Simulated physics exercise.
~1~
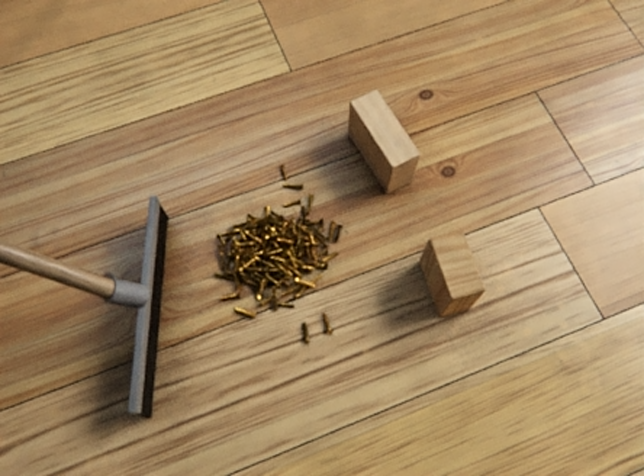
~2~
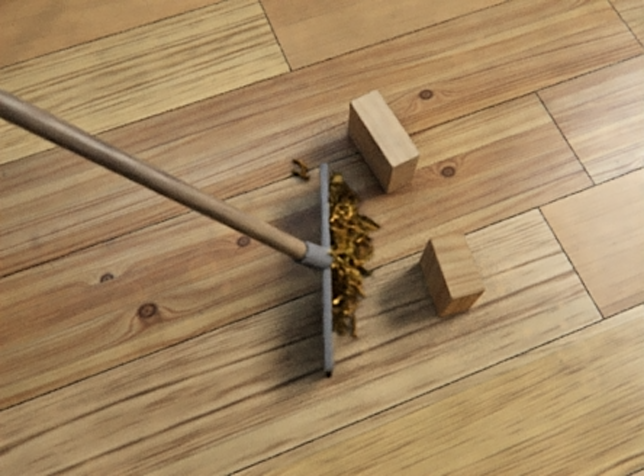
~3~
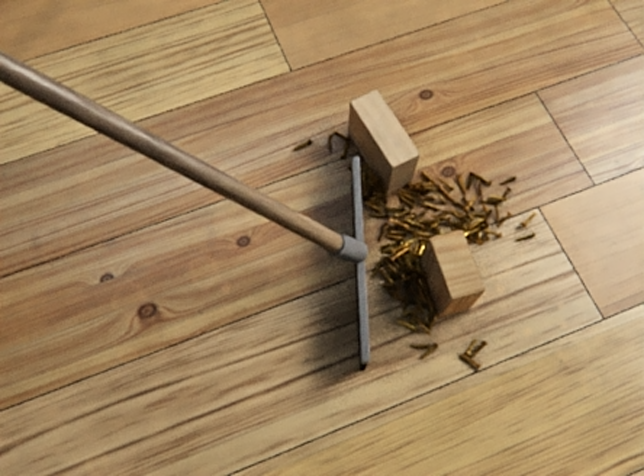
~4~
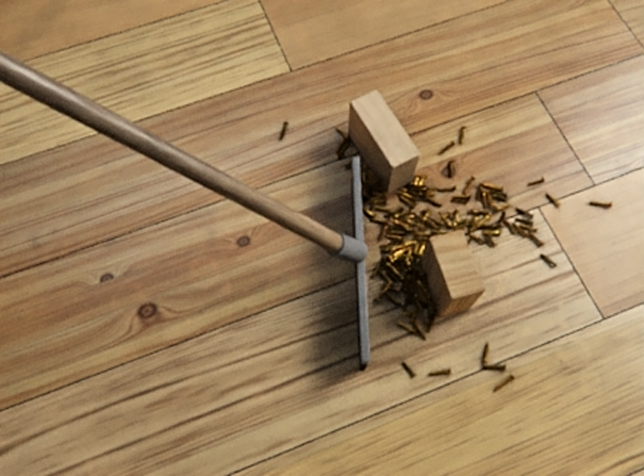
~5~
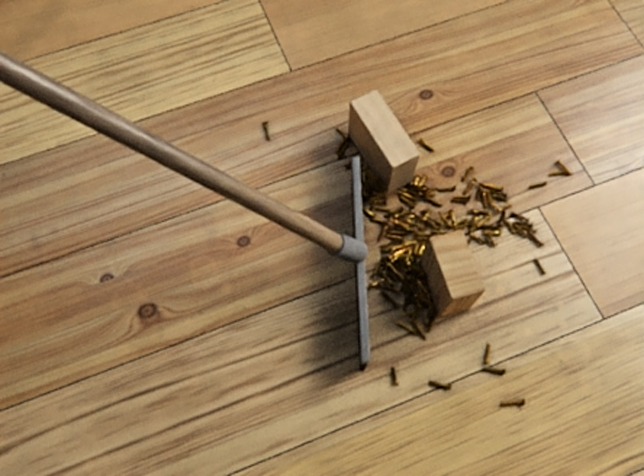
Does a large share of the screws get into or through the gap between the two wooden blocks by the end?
Yes, a large share of the screws ends up in the gap or spread out beyond it. Many of the others remain held up between the squeegee and the blocks.
